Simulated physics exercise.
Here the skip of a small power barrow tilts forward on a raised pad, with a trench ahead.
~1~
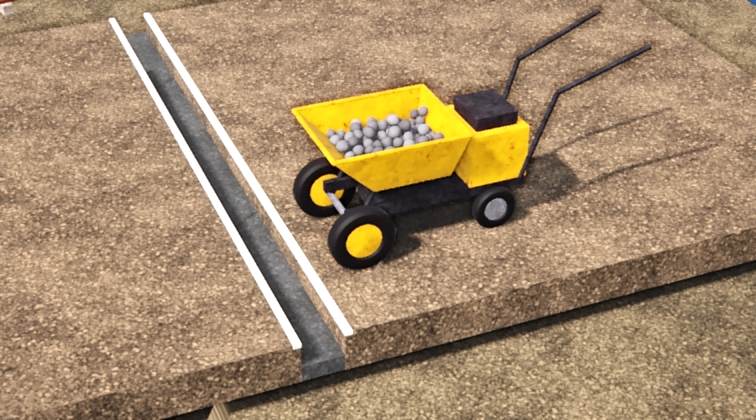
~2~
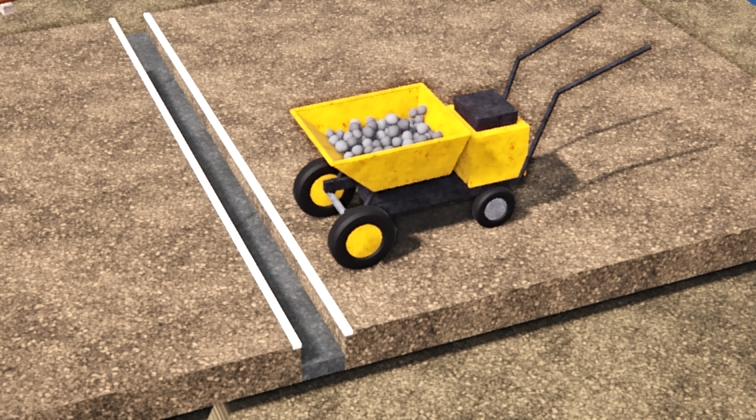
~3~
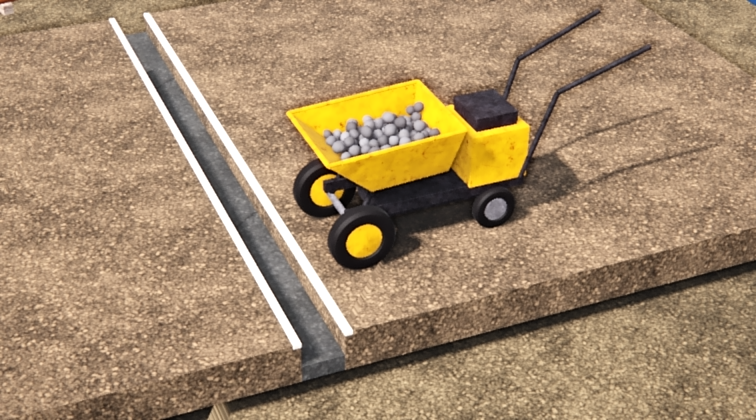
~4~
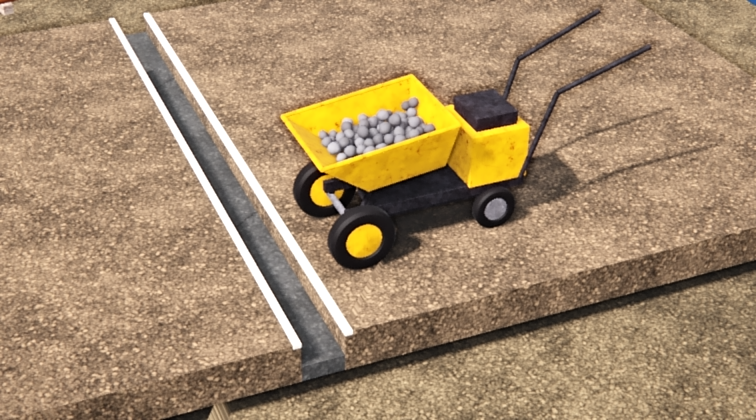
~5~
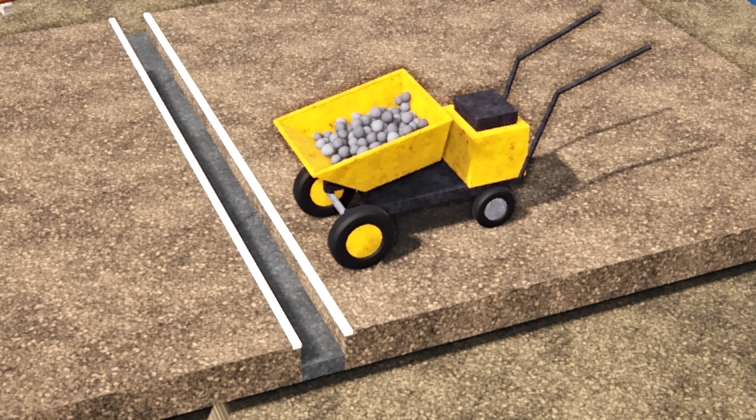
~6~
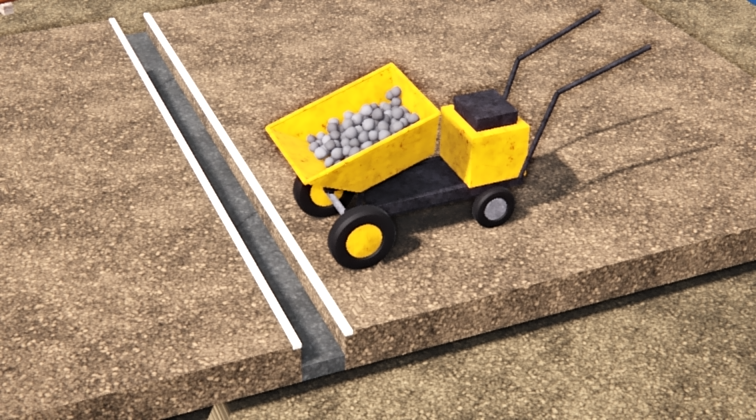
Yellow power barrow standing beside a narrow trench, its skip of round grey cobbles slowly tilting forward to the left.
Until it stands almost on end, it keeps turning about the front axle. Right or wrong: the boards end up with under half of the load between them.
Right, they have under half.
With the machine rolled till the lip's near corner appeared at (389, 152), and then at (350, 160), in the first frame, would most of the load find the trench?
Well, parked at the first spot it'd be past the halfway mark, and at the second it'd be short of the halfway mark.
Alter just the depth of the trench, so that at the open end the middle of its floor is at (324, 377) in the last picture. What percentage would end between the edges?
The share would be roughly 0 per cent.
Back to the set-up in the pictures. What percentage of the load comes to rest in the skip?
Roughly 5 in a hundred.
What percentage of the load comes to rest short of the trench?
0 %.
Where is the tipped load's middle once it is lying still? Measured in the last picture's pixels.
Centre at rest, last view: Approx. (200, 268).
Soon, skip tipped steeply; all in the skip.
A while on, skip tipped right over; about half in the skip; about half beyond it; a stray few falling.
Towards the end, skip tipped right over; a stray few in the skip; nearly all beyond it.
Finally, skip tipped right over; a stray few in the skip; none in or heaped over the trench; nearly all beyond it.
